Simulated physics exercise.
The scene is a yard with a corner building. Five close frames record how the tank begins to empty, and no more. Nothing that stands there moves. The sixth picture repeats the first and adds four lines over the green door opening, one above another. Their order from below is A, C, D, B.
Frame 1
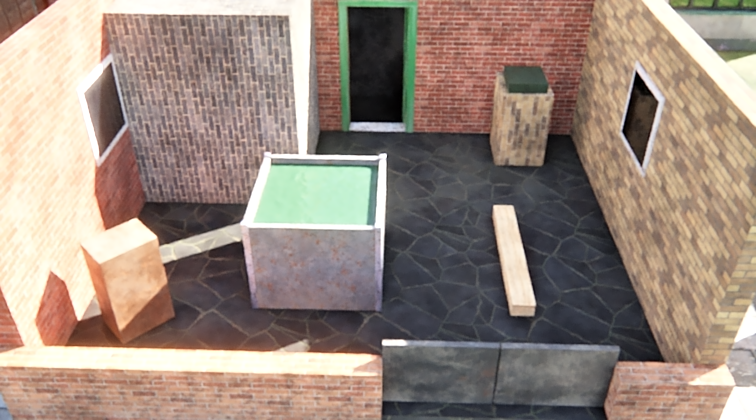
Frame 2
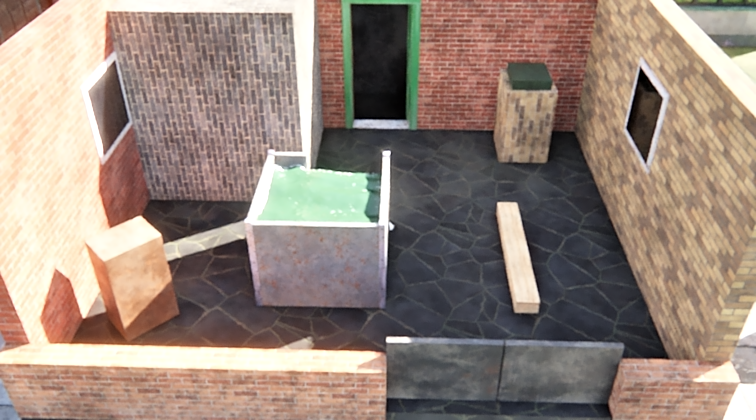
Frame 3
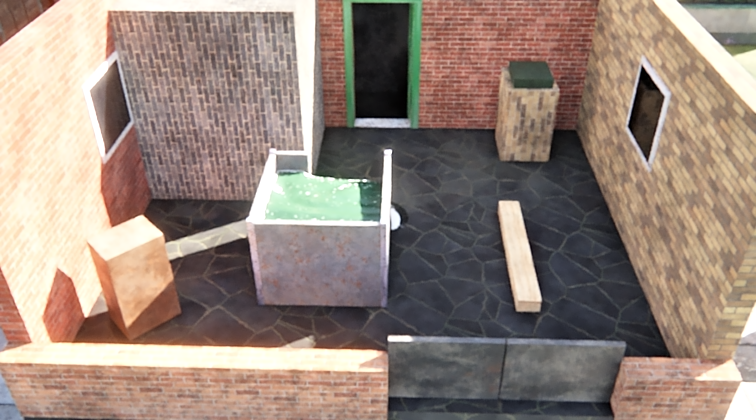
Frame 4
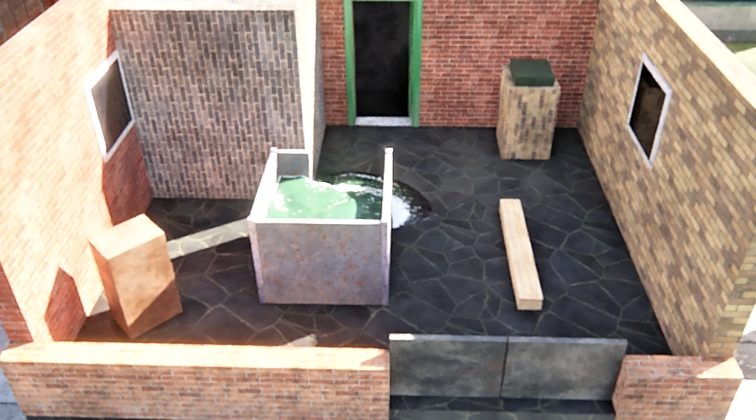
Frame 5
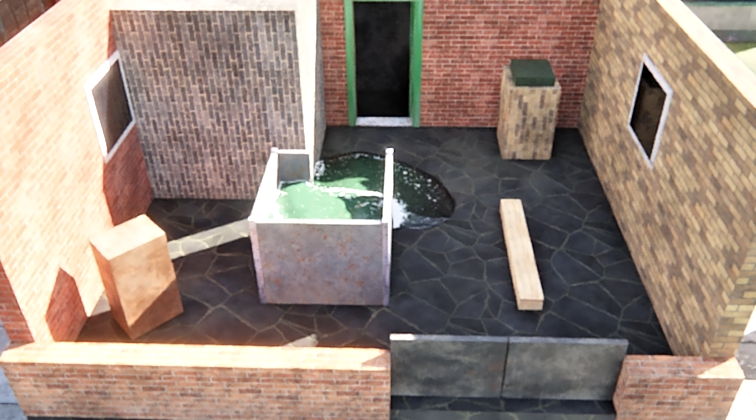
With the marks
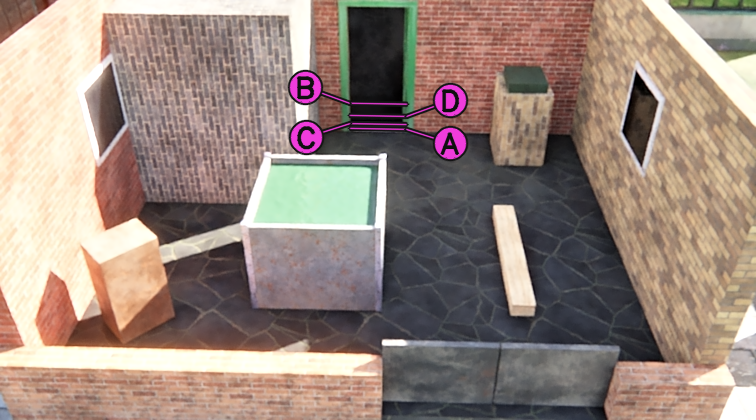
Green water sloshing in an open tank, pouring out at its back and spreading over the dark paving of a brick-walled yard.
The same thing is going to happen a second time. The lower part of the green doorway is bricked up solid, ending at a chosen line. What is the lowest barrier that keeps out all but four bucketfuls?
Take B.
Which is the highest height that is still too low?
D.
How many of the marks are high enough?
One.
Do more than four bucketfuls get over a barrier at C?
Yes, it does.
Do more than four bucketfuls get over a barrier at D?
Yes, it does.
On the marked copy, A at (378, 128); B at (378, 103); C at (378, 124); D at (378, 115); from the bottom up A, C, D, B.
If A is chosen, dozens of bucketfuls pour in.
If B is chosen, a splash gets over, under a bucket.
If C is chosen, dozens of bucketfuls pour in.
If D is chosen, about 10 bucketfuls get in.
